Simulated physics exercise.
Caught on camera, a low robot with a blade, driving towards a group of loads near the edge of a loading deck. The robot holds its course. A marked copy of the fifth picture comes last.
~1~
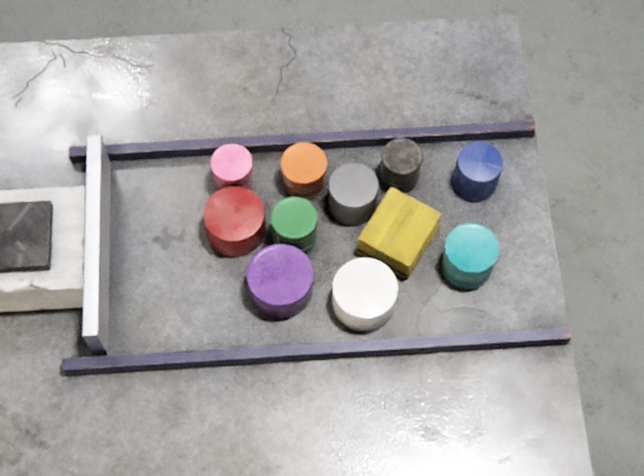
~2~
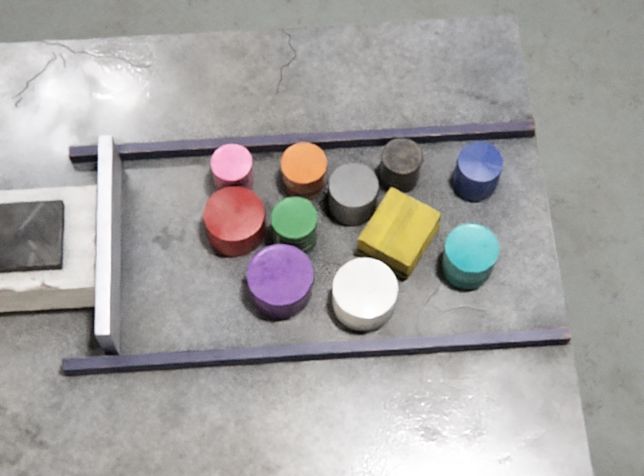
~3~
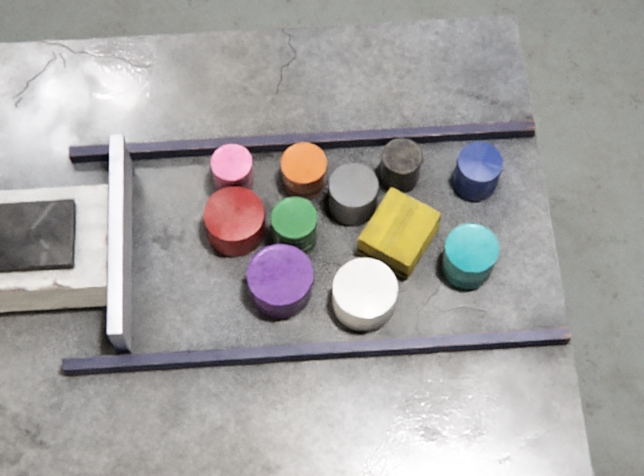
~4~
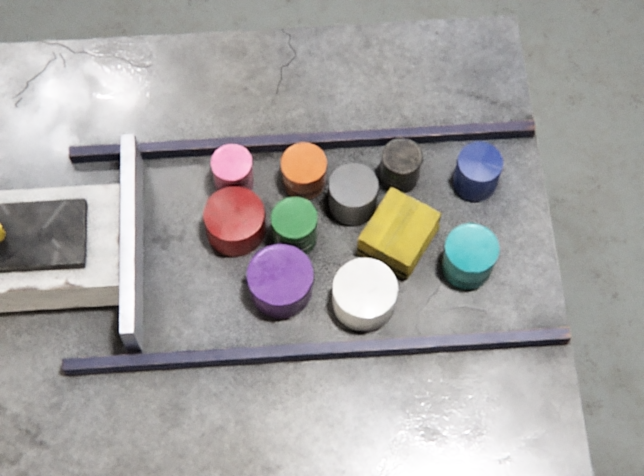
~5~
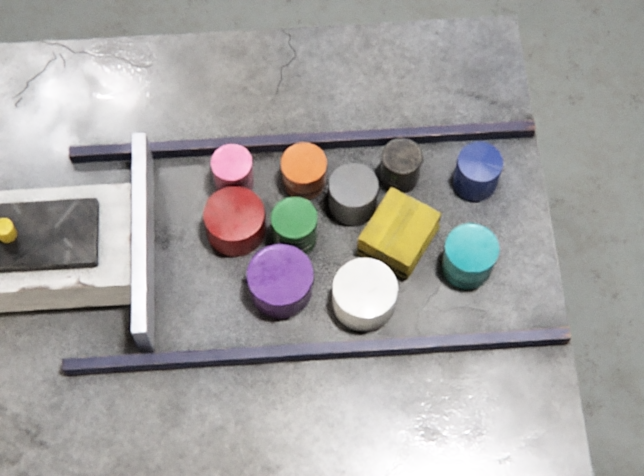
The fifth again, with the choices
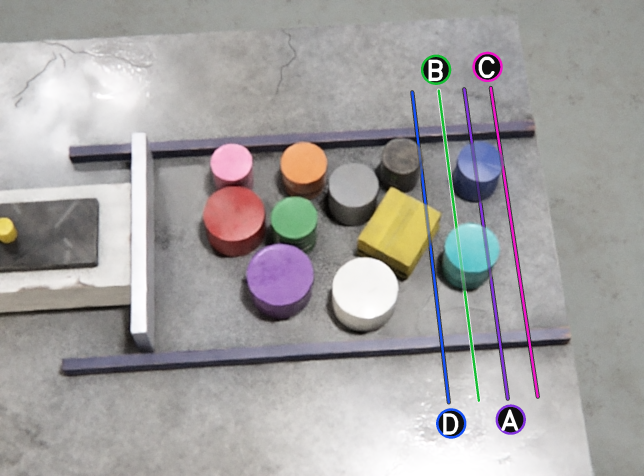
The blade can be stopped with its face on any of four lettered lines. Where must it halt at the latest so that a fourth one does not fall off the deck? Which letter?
No farther than D.
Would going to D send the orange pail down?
By then, no.
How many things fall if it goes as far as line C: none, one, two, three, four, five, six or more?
Six or more.
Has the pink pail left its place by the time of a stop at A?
By then, yes.
On the marked copy, A at (485, 234); B at (458, 236); C at (513, 233); D at (429, 238).
Following D. Soon after the start, robot (160, 227); pink pail (271, 170); orange pail (315, 171).
Later, robot (265, 221); turquoise pail (526, 269); blue canister (486, 174).
In the end, robot (344, 217); blue canister over the edge; turquoise pail over the edge; two fallen.
As for the rest, A drops seven; B drops five; C drops eight.
